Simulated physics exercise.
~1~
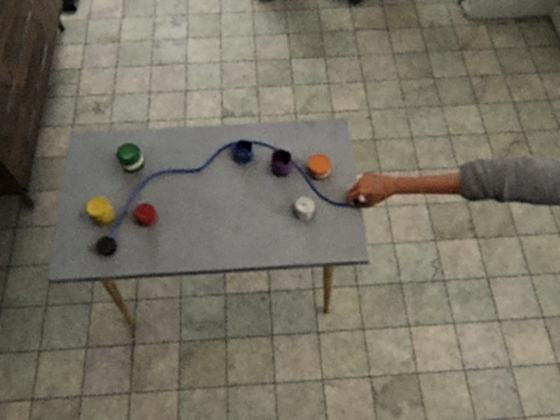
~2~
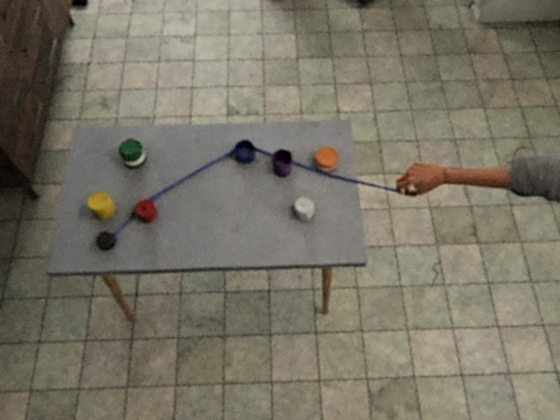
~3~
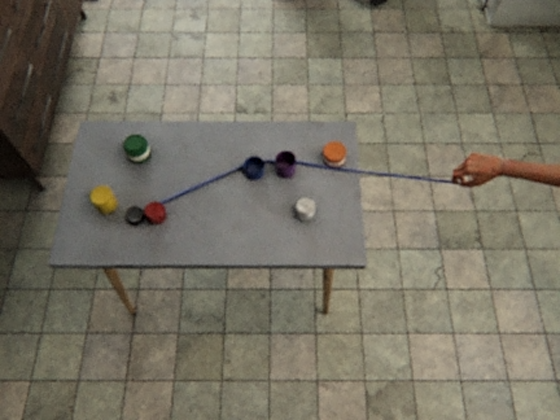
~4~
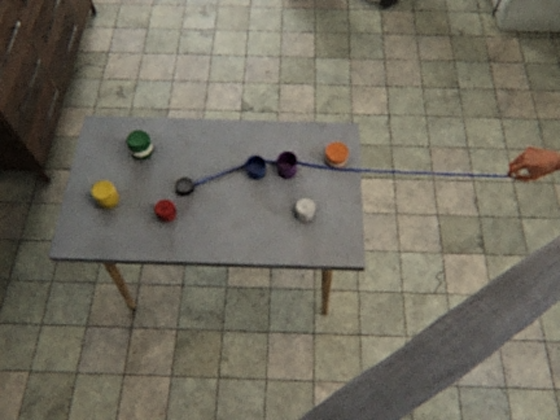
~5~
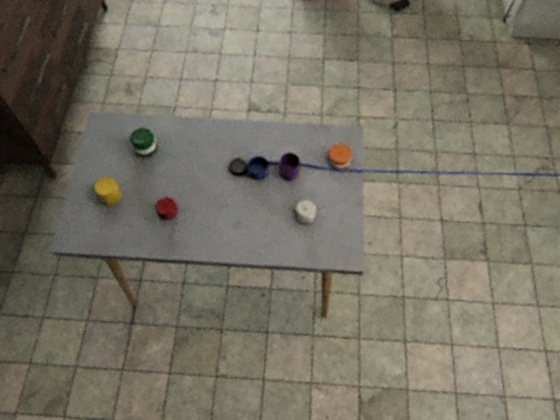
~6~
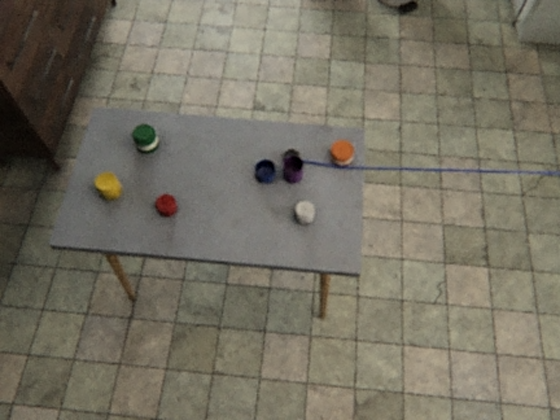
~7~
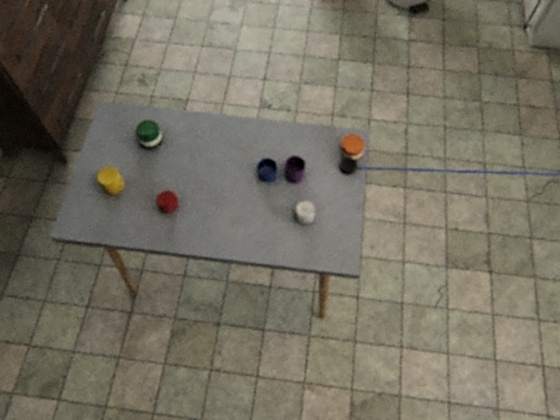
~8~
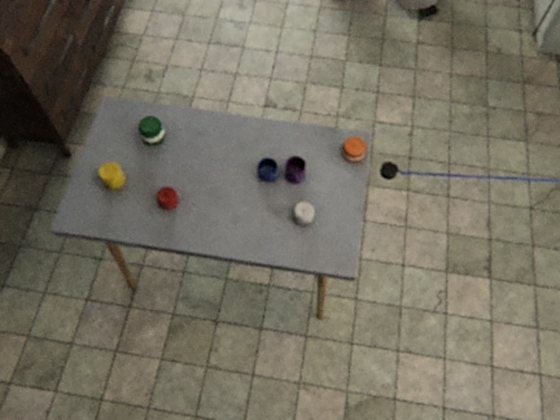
A hand pulling a blue cord rightwards, dragging a small black puck past colourful pots, nudging some, and off the grey table's edge.
